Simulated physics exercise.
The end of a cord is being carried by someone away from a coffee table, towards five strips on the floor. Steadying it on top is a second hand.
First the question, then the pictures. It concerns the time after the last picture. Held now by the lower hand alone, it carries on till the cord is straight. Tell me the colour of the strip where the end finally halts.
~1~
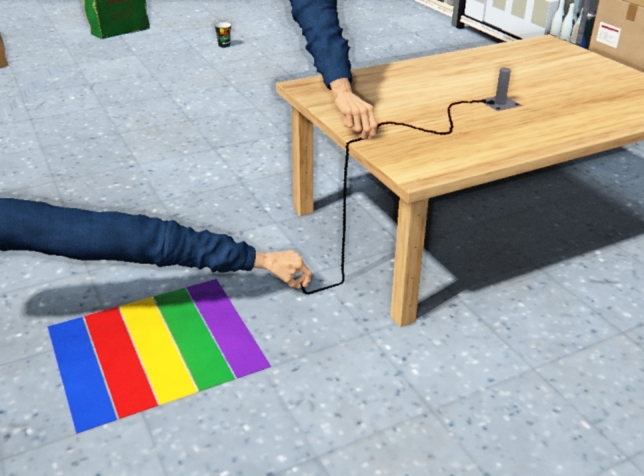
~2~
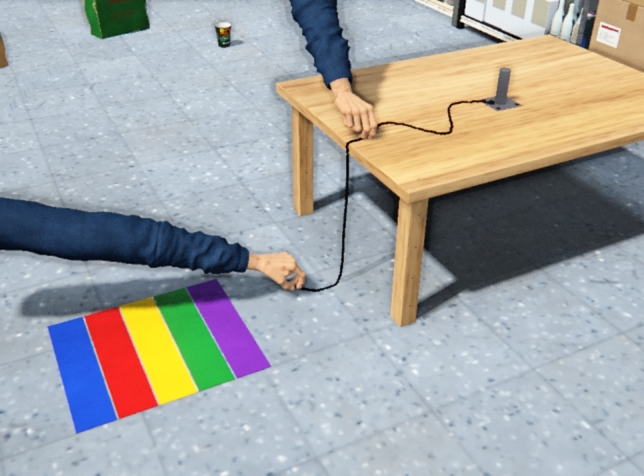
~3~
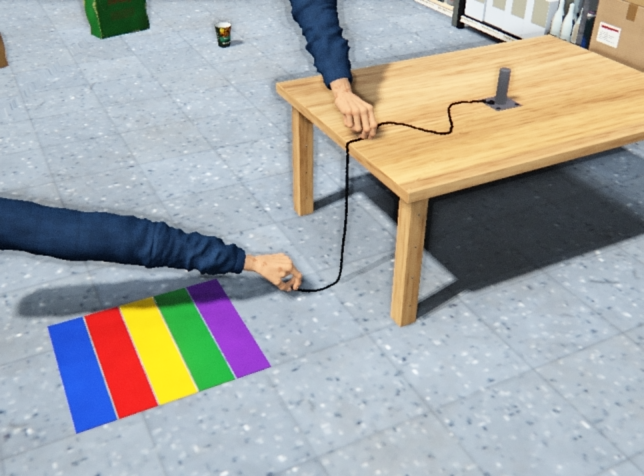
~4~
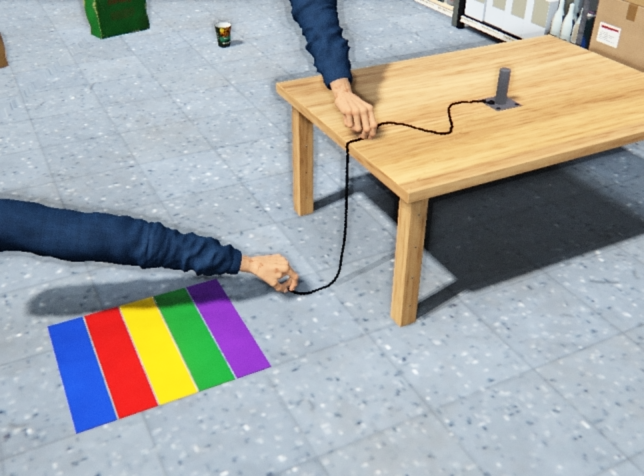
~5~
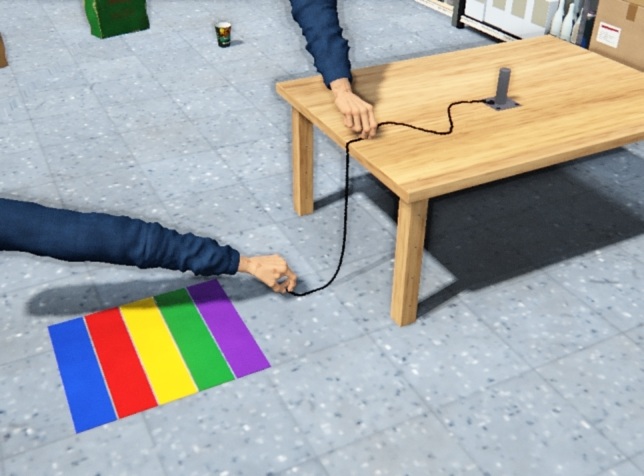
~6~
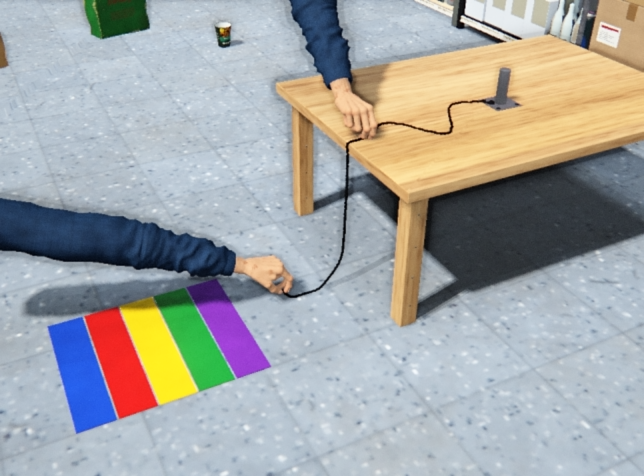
It halts over red.
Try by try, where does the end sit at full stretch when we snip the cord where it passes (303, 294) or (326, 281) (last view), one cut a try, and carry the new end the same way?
About (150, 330) and (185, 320).
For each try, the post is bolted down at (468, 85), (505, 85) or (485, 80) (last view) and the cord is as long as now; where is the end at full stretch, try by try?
Try 1 about (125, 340), try 2 about (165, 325), try 3 about (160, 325).
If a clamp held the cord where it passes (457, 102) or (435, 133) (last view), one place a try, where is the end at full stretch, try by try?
Approximately (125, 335), then (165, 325).
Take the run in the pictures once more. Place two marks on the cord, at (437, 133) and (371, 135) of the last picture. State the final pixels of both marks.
First point (391, 131), second point (316, 170).
A little later, end near (174, 323); over green.
Next, end near (137, 334); over yellow.
When it is tight, end near (113, 342); over red. Over red.
